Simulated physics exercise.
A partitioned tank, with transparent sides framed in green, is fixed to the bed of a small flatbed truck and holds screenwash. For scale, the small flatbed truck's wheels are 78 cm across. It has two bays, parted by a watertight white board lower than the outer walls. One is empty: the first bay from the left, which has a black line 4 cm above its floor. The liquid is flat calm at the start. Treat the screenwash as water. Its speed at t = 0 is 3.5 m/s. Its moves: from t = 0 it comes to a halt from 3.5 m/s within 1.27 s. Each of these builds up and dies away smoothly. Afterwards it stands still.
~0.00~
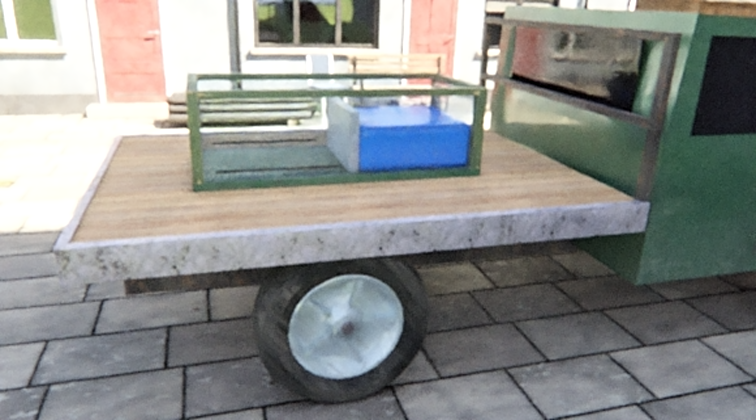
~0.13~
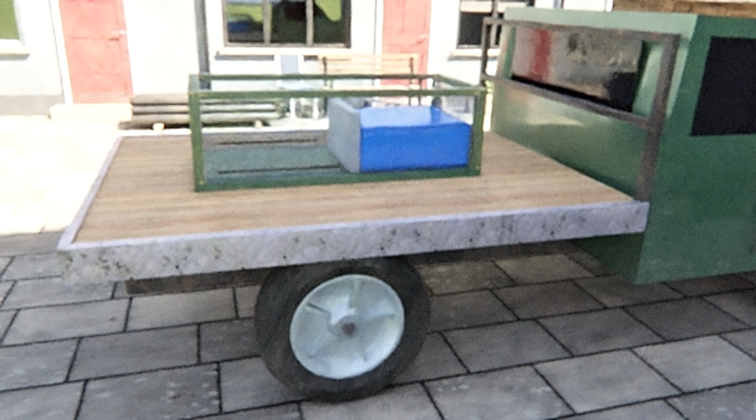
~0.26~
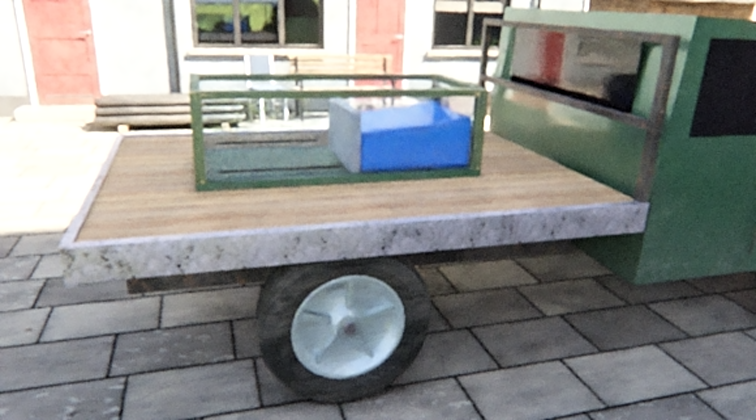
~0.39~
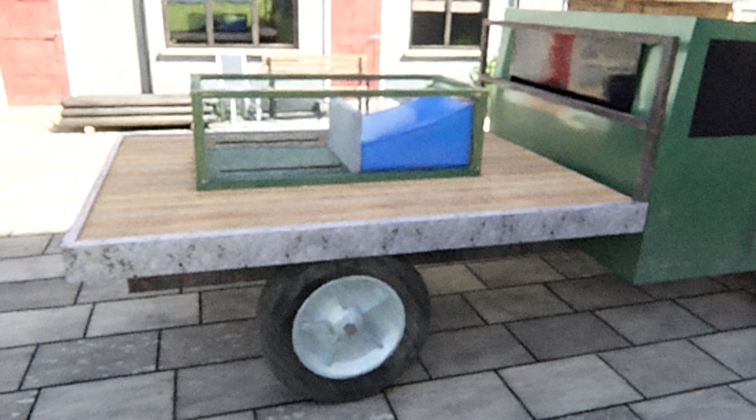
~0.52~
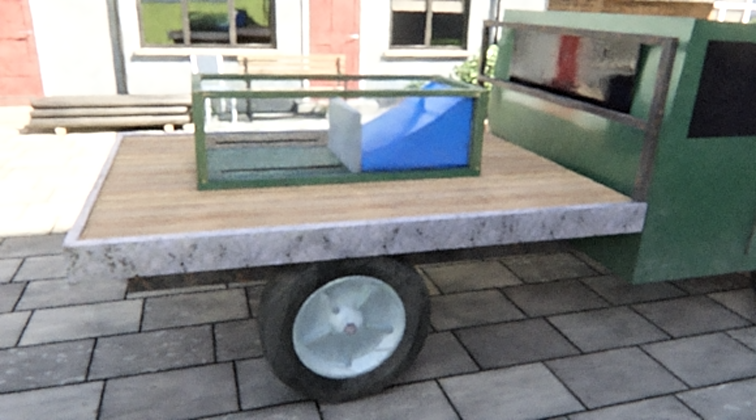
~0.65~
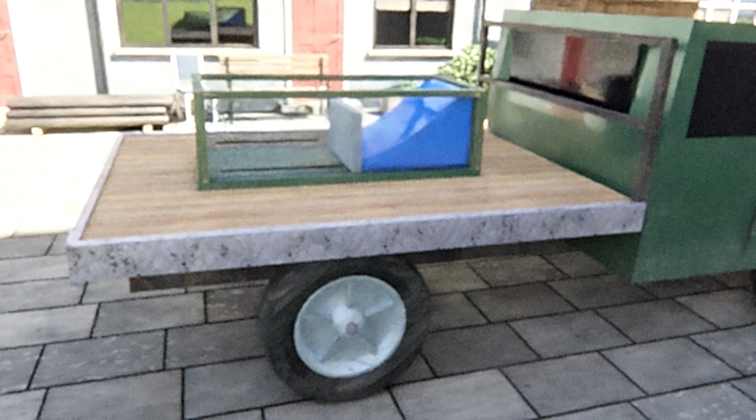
On grey paving, a flatbed truck rolls right, then blue liquid climbs its tank's right end.
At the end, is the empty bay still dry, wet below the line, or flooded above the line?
The empty bay finishes dry.
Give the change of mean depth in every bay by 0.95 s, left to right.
From the left: 0, 0.
Then, 0.95 s in, left to right it is 0, 23 cm deep.
Then, 1.45 s in, left to right it is 0, 23 cm deep.
Then, 1.95 s in, left to right it is 0, 23 cm deep.
Then, 4.26 s in, left to right it is 0, 23 cm deep.
